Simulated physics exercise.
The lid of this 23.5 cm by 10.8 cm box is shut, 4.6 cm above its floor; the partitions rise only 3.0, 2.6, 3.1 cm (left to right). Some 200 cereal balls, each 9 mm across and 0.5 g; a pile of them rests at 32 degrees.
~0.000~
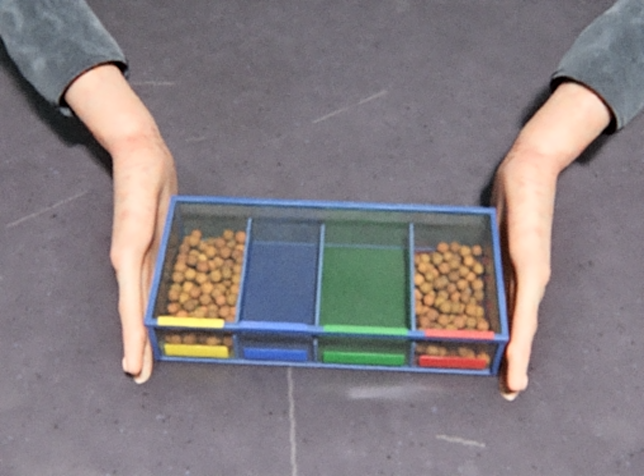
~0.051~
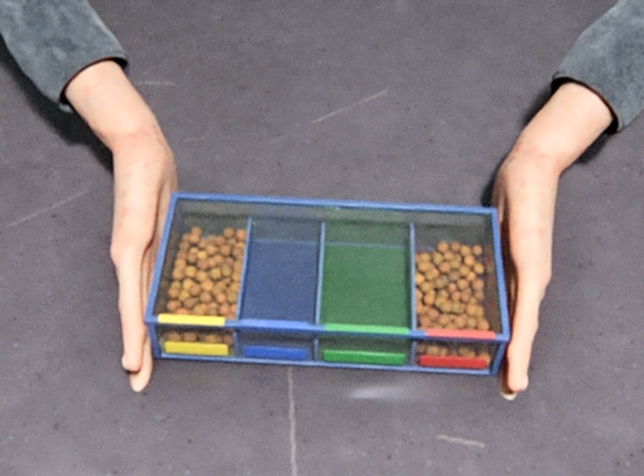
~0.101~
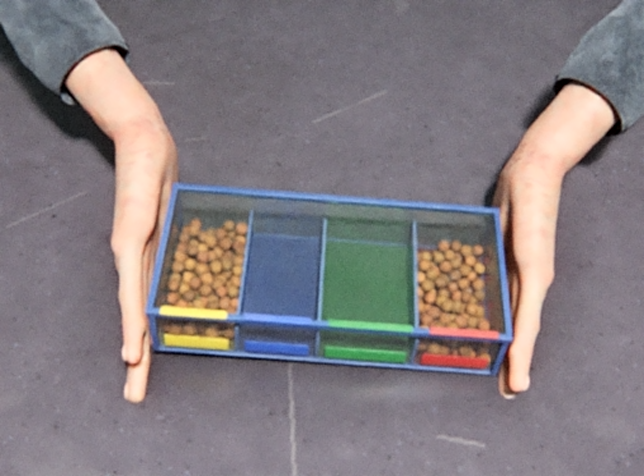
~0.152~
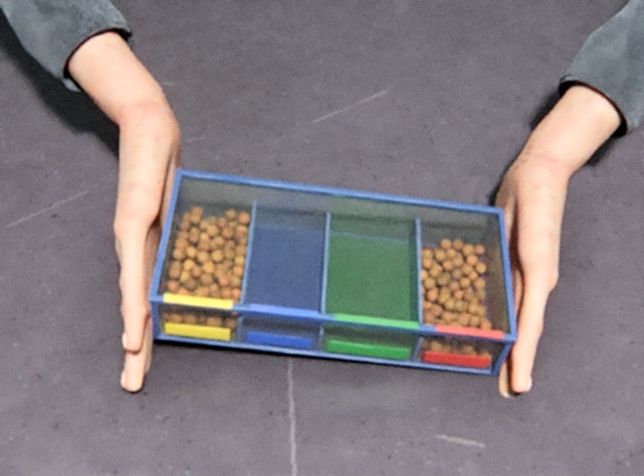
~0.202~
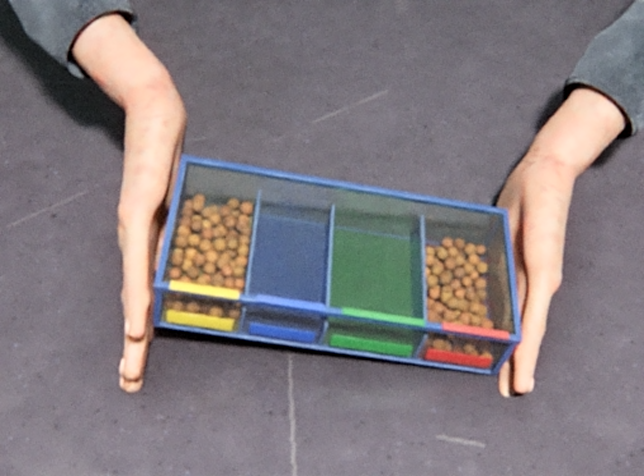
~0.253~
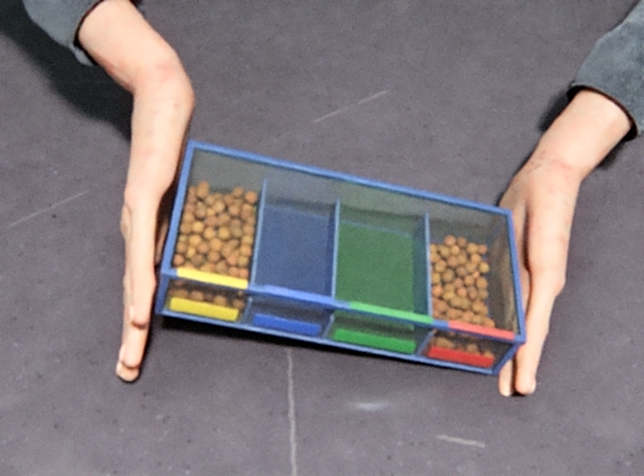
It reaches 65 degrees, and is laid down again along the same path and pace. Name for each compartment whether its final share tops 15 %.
Red: Yes, blue: No, green: No, yellow: Yes.
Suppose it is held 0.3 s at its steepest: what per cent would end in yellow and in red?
Then: Yellow 50, red 45.
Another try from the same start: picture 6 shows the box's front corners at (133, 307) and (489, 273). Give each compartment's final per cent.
Red 45; blue 0; green 0; yellow 55.
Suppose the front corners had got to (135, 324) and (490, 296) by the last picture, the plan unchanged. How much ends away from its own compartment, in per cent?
It would be near 0 per cent.
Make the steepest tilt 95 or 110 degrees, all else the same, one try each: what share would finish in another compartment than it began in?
About 20 and 35 per cent.
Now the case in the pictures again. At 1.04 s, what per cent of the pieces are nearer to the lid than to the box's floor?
About 0 per cent.
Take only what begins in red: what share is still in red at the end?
Roughly 100 per cent.
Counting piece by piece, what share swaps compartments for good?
About 0 per cent.
After 1.04 s, tilt 64 degrees; red 45 %, yellow 55 %.
Then, at 1.56 s, tilt 28 degrees; red 45 %, yellow 50 %.
After 2.14 s, tilt 0 degrees; red 45 %, yellow 50 %.
By 2.4 s all is still; red 45 %, blue 0 %, green 0 %, yellow 50 %.
